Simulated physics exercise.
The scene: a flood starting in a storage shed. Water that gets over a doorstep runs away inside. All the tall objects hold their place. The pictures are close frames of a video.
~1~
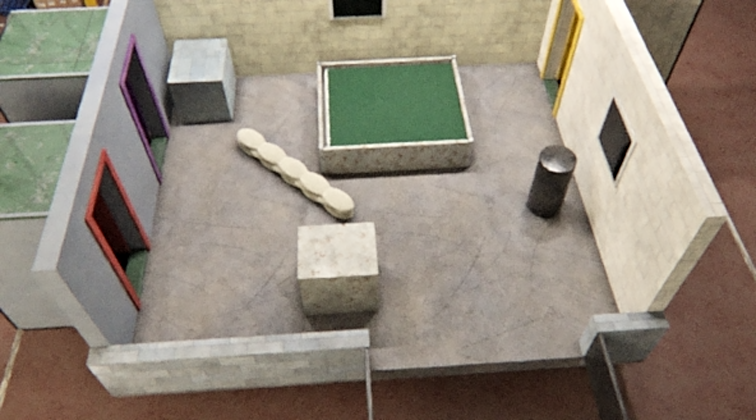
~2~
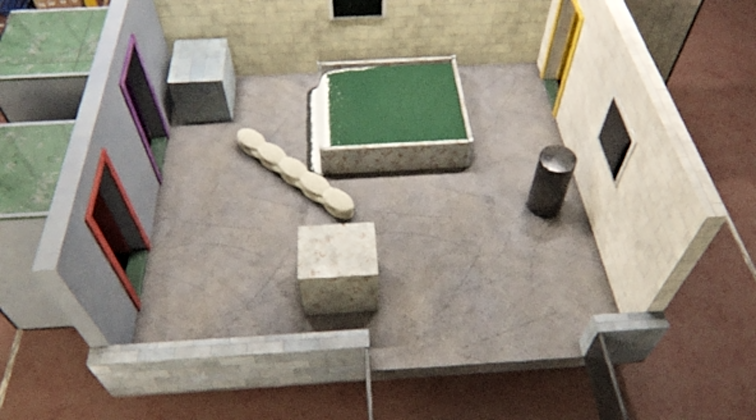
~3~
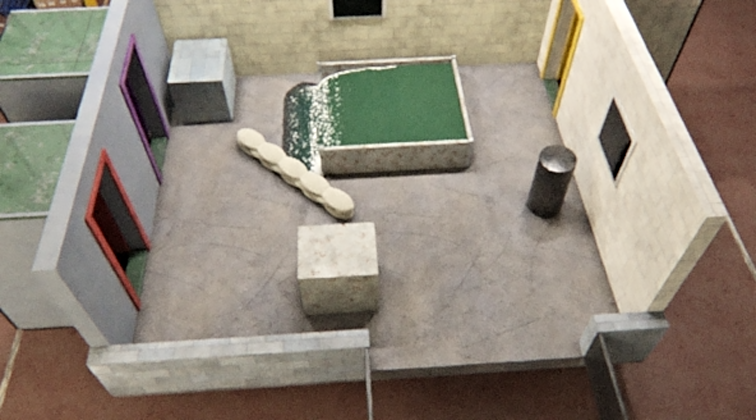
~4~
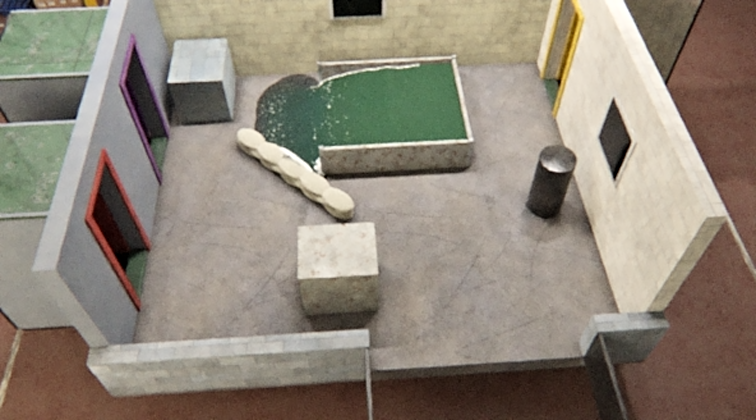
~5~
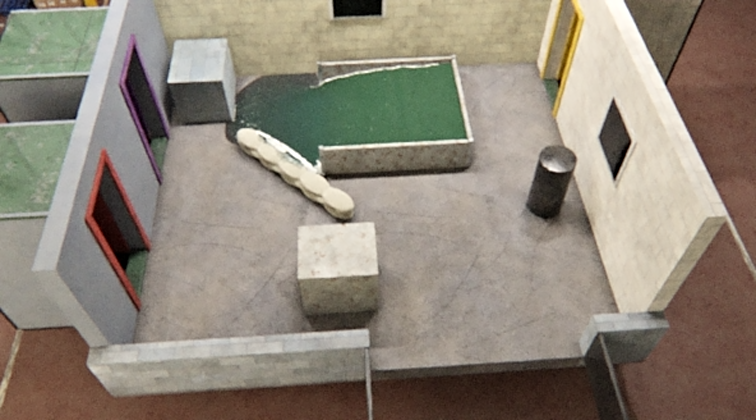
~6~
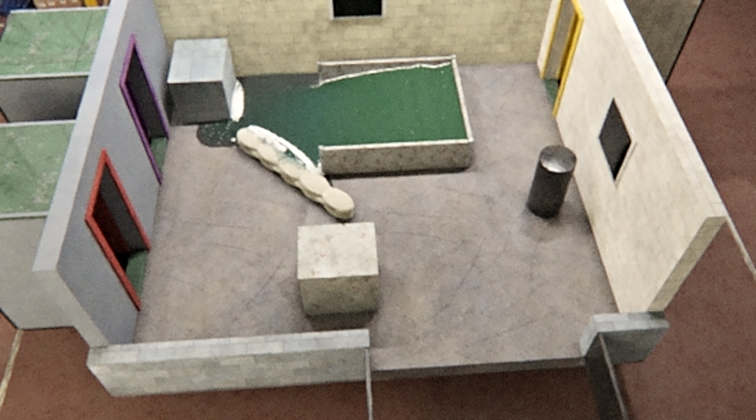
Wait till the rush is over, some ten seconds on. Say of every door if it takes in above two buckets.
In the end: The yellow door takes more than that; the purple door takes more than that; the red door stays under that.
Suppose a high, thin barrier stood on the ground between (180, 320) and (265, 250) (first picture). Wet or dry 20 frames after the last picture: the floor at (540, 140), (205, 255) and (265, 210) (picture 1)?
In that order: Dry, wet, clear.
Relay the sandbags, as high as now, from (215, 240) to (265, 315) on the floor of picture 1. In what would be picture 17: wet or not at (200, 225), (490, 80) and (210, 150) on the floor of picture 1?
One after the other: Wet, not flooded, wet.
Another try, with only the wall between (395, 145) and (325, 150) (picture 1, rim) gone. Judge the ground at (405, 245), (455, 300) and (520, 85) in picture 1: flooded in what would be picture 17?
As listed: Flooded, awash, no water.
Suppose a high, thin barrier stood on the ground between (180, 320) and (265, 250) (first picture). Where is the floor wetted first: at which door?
I say the one in purple.
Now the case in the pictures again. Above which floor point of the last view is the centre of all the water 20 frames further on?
Near (317, 126).
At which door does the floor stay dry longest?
The yellow one.
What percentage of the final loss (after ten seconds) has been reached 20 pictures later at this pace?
Some 30 per cent.
A moment on, water covers 15 % of the floor; the yellow door not reached, the purple door under two buckets in, the red door not reached.
Next, water covers 25 % of the floor; the yellow door not reached, the purple door over two buckets in, the red door not reached.
Then, water covers 50 % of the floor; the yellow door not reached, the purple door far over two buckets in, the red door wet at the sill, nothing in.
Later, water covers 70 % of the floor; the yellow door over two buckets in, the purple door far over two buckets in, the red door wet at the sill, nothing in.
In the end, water covers 90 % of the floor; the yellow door far over two buckets in, the purple door far over two buckets in, the red door wet at the sill, nothing in.
